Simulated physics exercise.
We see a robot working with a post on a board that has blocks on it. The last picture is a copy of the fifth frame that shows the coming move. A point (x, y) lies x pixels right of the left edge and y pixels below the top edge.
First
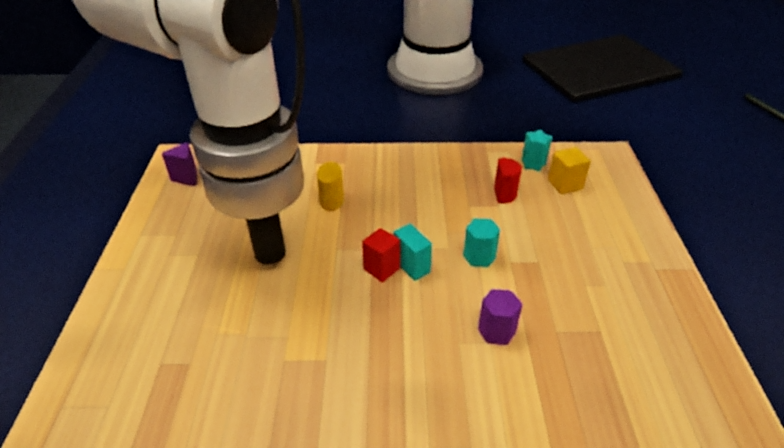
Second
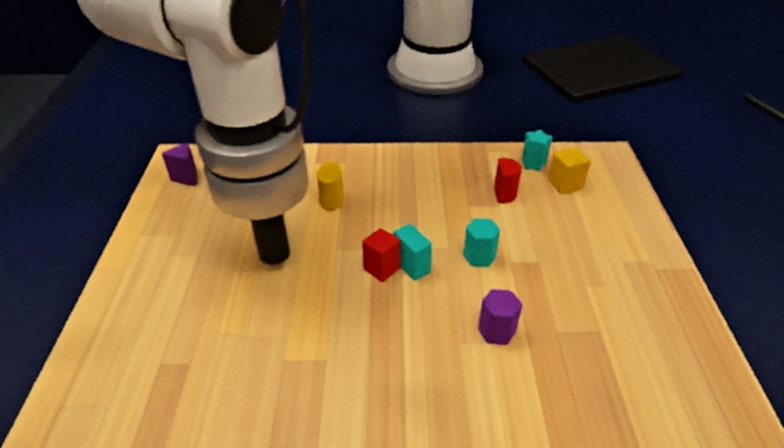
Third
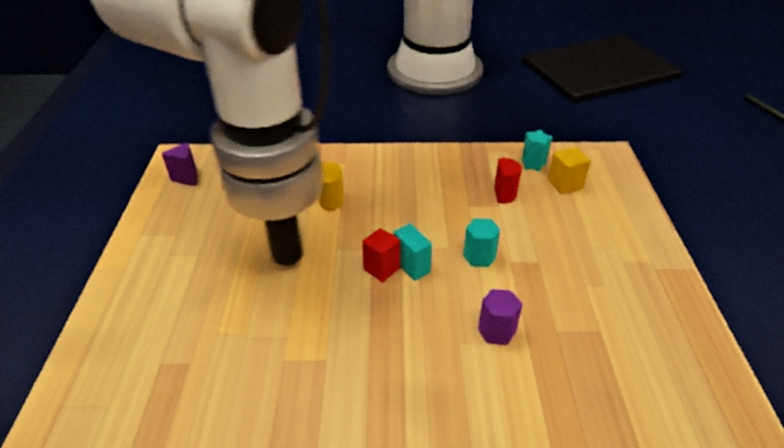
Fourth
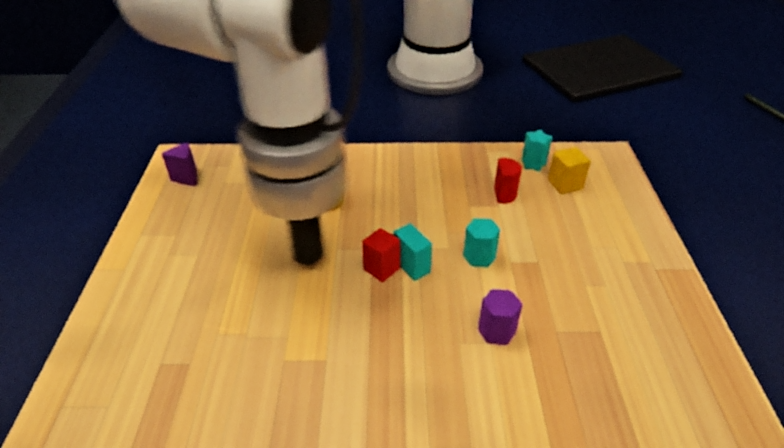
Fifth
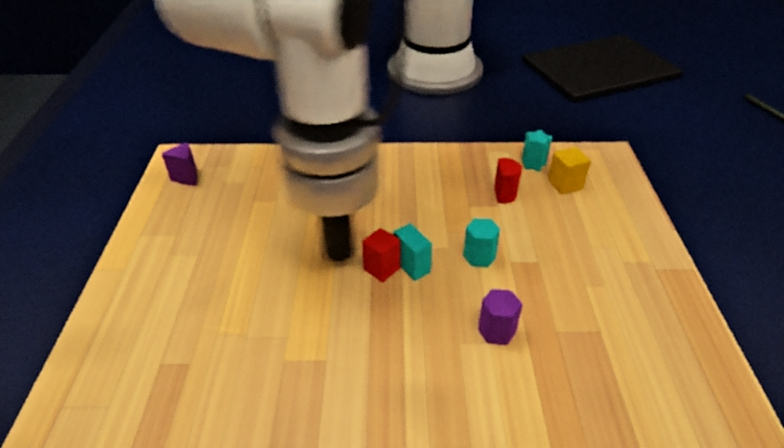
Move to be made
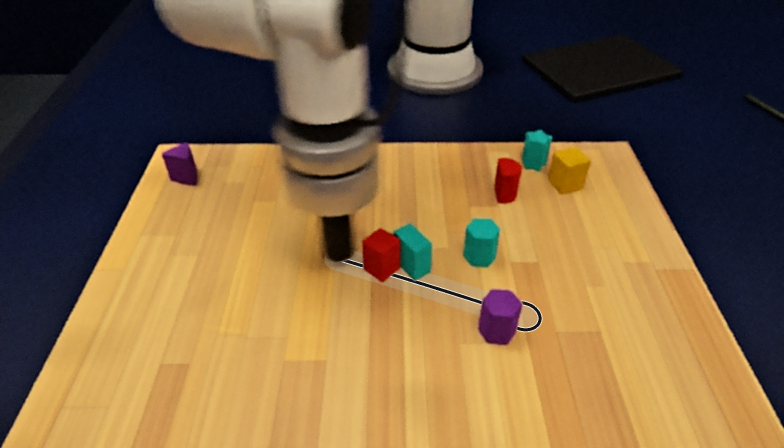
A white robot arm with a black post pointing downward works over a pale wooden board on a dark blue surface, seen from a fixed, raised view. A red block touches a teal one near the middle, with purple, yellow, teal and red blocks scattered around them. The arm slides the post rightward, slowly at first, to just left of the middle red block, while the blocks stay still.
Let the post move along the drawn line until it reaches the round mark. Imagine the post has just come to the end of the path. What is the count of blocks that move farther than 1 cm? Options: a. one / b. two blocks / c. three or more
My pick is c.
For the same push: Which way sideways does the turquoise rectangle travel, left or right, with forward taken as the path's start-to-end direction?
It shifts to the left.
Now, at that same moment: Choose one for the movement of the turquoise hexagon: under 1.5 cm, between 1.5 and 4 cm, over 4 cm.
Offset: Below 1.5 cm.
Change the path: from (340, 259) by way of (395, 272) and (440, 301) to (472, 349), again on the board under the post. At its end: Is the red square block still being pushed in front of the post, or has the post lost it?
I think the post loses the red square block somewhere along the way.
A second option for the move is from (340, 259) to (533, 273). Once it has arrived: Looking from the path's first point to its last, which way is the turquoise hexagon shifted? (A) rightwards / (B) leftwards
Letter B.
The line goes straight from (340, 259) to (523, 316).
On the path given first. One third of the way, post (398, 269); red square block (429, 250), turned 35° anticlockwise; turquoise rectangle (440, 232), turned 30° anticlockwise.
Two thirds of the way, post (460, 288); red square block (494, 261), turned 70° anticlockwise; turquoise rectangle (441, 232), turned 35° anticlockwise.
At the end, post (525, 308); red square block (527, 262), turned 105° anticlockwise; turquoise rectangle (441, 232), turned 35° anticlockwise; turquoise hexagon unmoved; purple hexagon (517, 313), turned 55° clockwise.
